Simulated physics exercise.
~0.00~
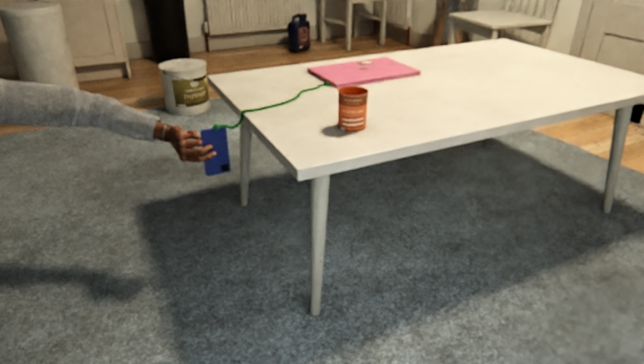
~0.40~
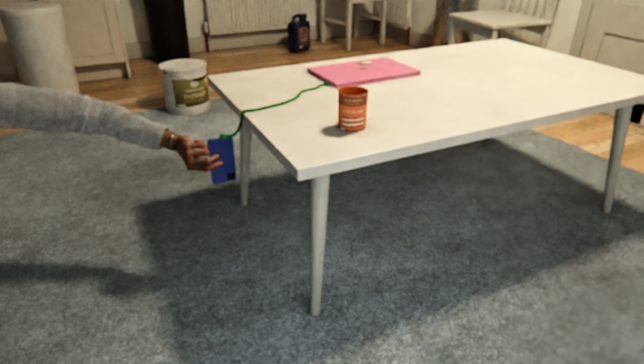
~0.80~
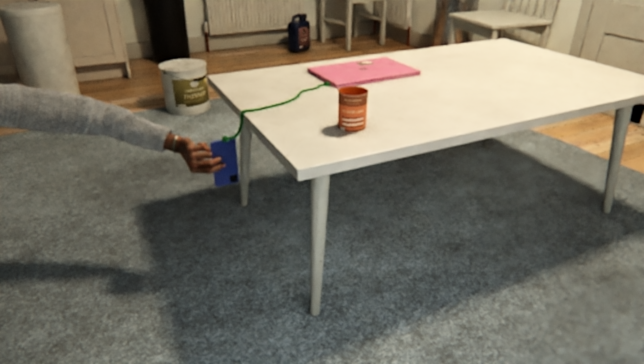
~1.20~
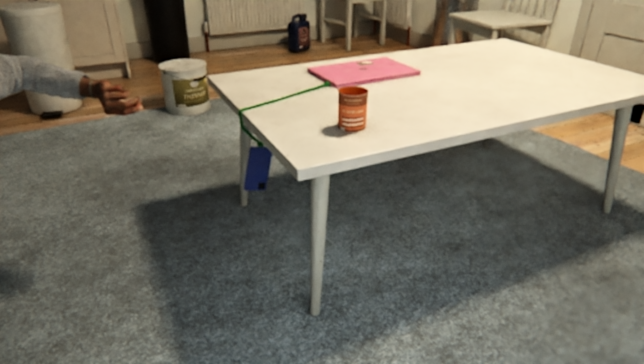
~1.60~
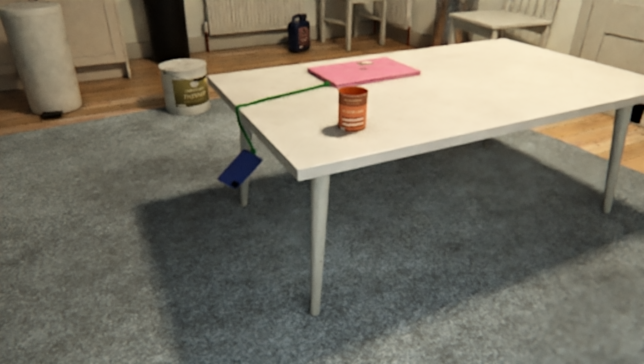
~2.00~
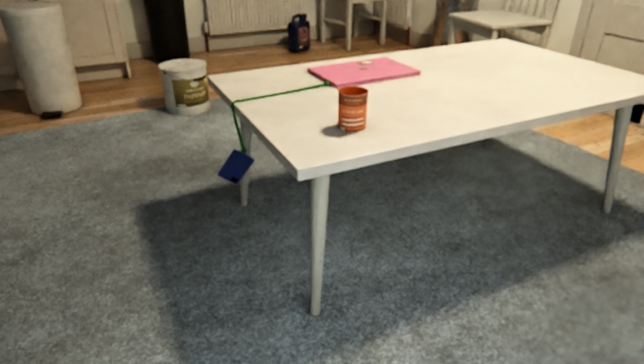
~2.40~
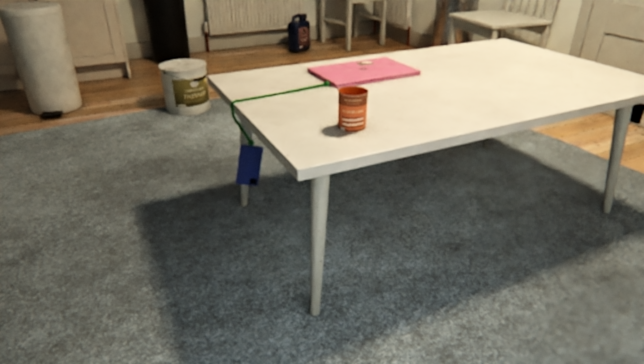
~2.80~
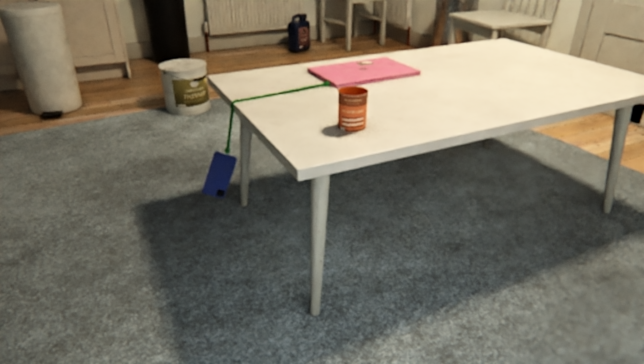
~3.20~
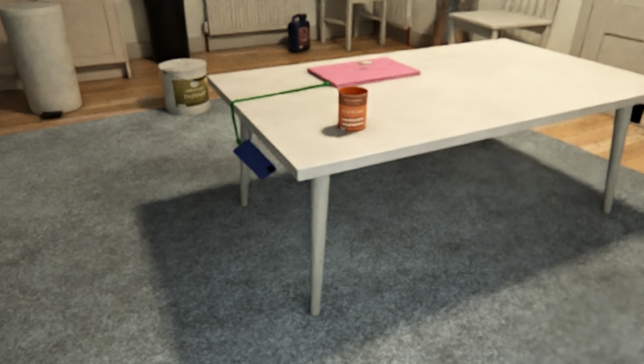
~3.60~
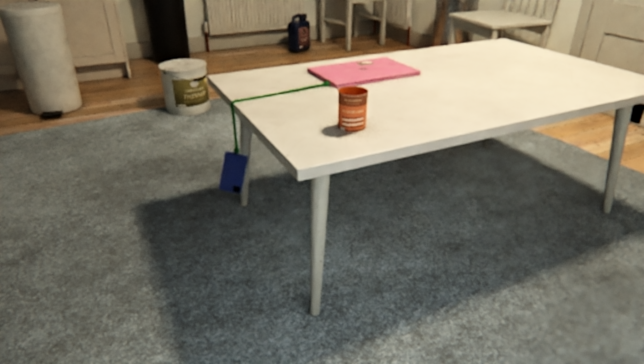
In a room with a grey carpet over a wooden floor, a still camera looks slightly down on a white table. A pink laptop lies toward the back of the tabletop, an orange cup stands near the front edge, and a green cord runs from the laptop over the left end. At the left, a hand in a grey sleeve holds a blue phone on the cord, edging it toward the table. The hand lets go and withdraws leftward out of view. The phone swings and twists beneath the edge, and finally dangles above the floor, while laptop and cup stay put.
